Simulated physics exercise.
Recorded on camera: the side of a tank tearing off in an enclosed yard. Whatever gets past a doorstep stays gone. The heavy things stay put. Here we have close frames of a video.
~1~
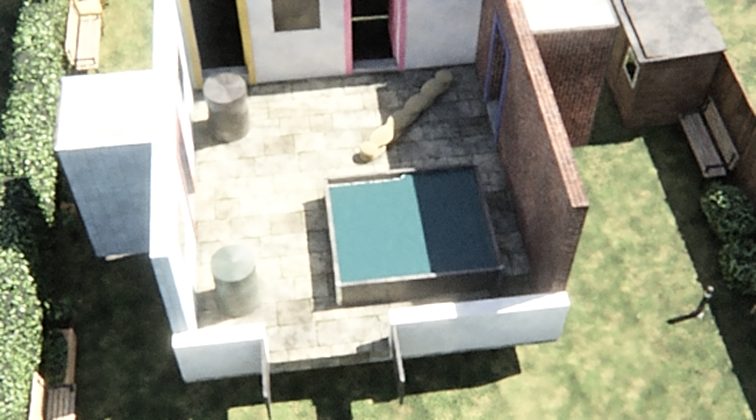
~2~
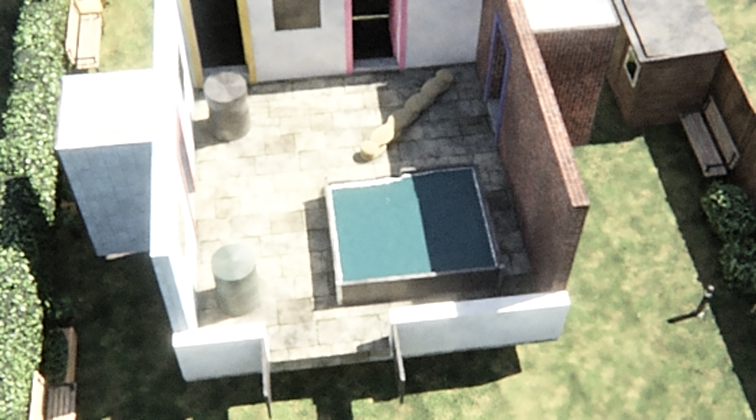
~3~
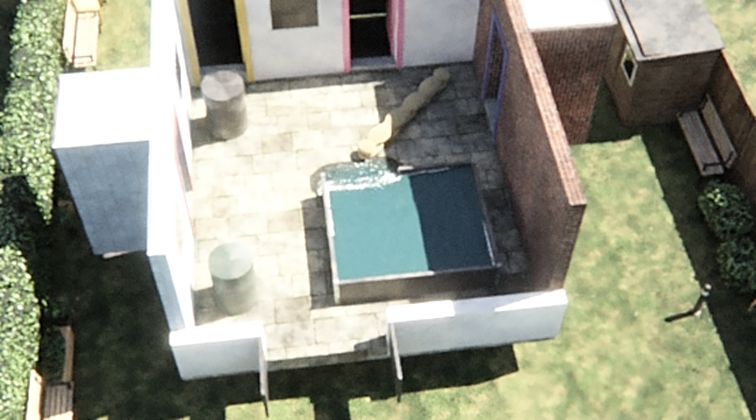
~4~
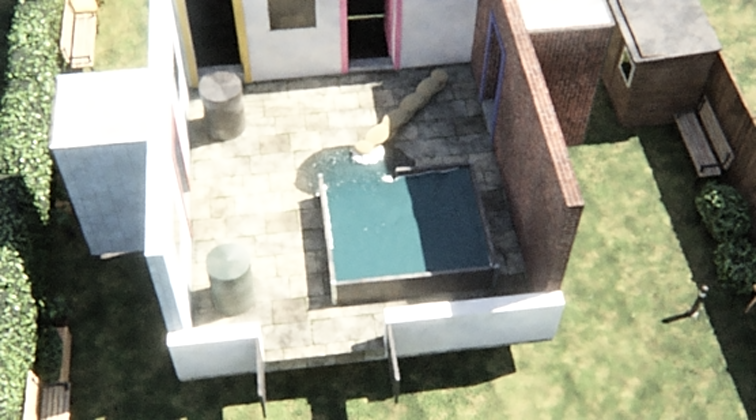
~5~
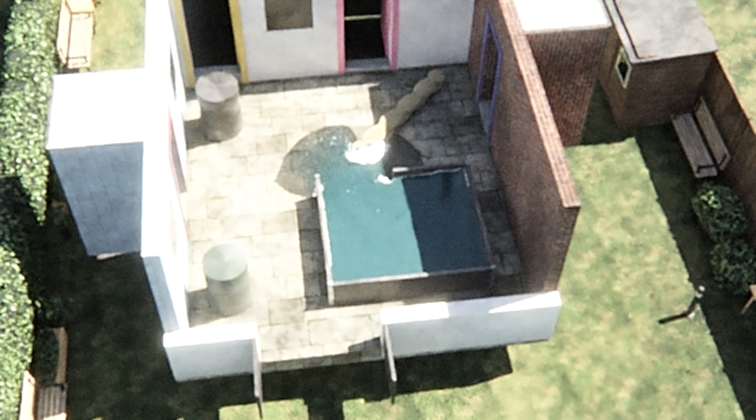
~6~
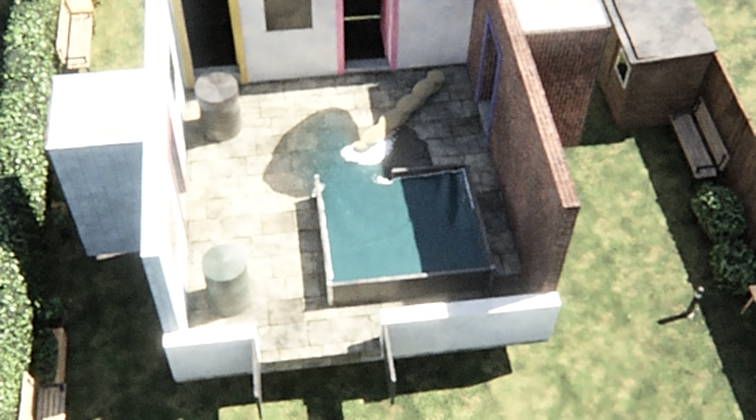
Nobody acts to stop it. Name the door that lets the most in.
Red.
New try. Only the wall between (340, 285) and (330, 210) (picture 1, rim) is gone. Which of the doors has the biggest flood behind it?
Answer: The red-painted one.
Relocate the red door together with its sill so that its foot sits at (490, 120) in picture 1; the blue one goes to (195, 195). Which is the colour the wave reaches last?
The one in blue.
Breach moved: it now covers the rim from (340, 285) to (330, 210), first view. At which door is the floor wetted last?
My pick is the blue-painted one.
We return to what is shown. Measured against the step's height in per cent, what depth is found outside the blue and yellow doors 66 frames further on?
Some 60 percent and then some 40 percent.
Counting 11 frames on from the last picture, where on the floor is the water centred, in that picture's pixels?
It is near (371, 205).
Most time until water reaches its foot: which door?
It's the red one.
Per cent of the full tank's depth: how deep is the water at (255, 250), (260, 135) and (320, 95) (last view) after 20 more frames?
The depth comes out near 0, 12 and 18 per cent.
A moment on, water covers 30 % of the floor; red door not reached, yellow door not reached, pink door not reached, blue door not reached.
Next, water covers 40 % of the floor; red door not reached, yellow door wet at the sill, nothing in, pink door wet at the sill, nothing in, blue door wet at the sill, nothing in.
Then, water covers 55 % of the floor; red door wet at the sill, nothing in, yellow door wet at the sill, nothing in, pink door wet at the sill, nothing in, blue door wet at the sill, nothing in.
Later, water covers 85 % of the floor; red door a trickle in, yellow door wet at the sill, nothing in, pink door a trickle in, blue door a trickle in.
In the end, water covers 95 % of the floor; red door some in, yellow door wet at the sill, nothing in, pink door a trickle in, blue door a trickle in; the red door has let in the most.
